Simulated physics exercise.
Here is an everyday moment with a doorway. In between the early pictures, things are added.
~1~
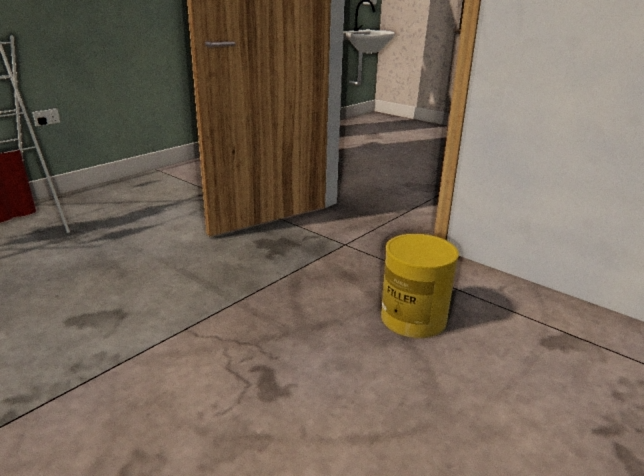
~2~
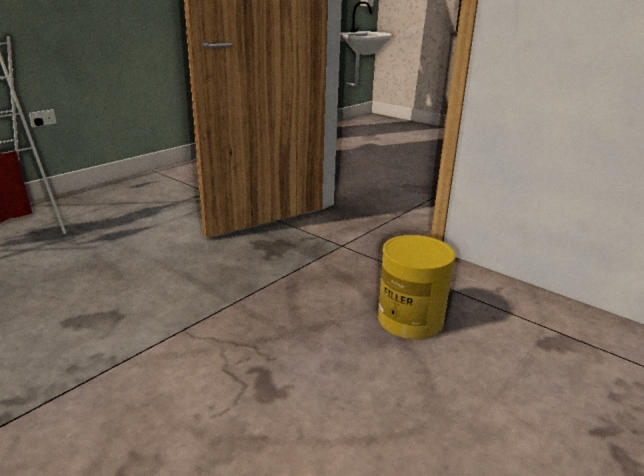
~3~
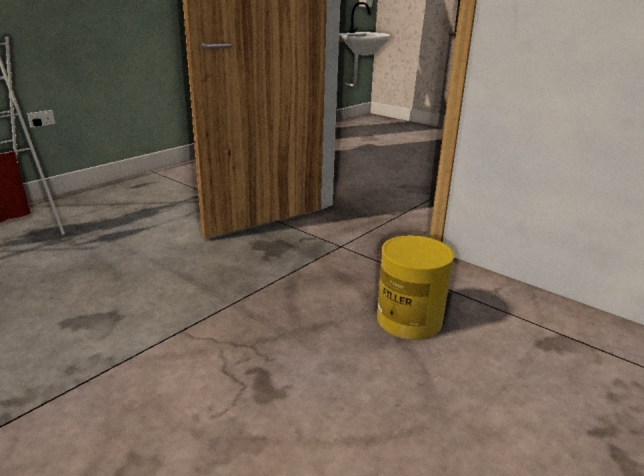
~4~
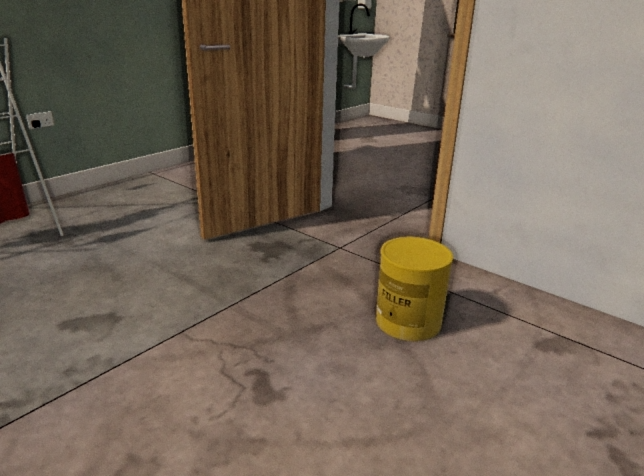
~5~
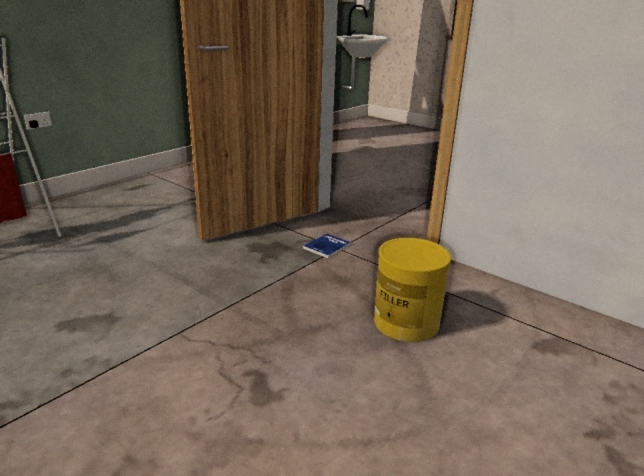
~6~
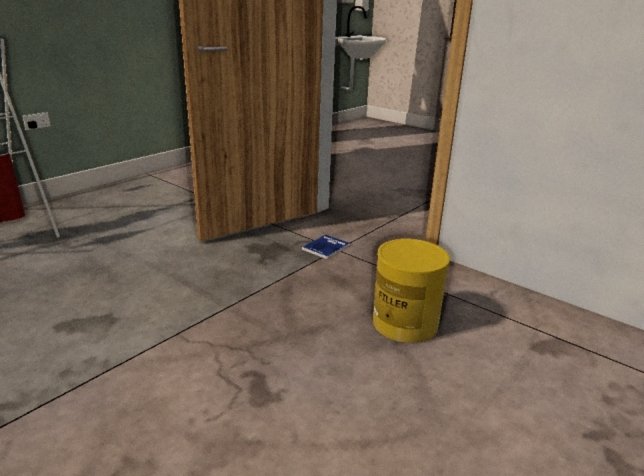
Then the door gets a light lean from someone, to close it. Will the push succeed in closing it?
Yes, the door closes.
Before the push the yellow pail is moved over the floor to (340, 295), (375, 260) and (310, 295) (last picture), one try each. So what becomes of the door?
First try: It closes fully; second try: It gets stuck; third try: It closes fully.
Then, 1.00 s on from there, open by 70°.
Then, 1.70 s on from there, open by 33°.
In the end, open by 0°; both unmoved. At the end, from the last picture's camera, blue book near (326, 246).
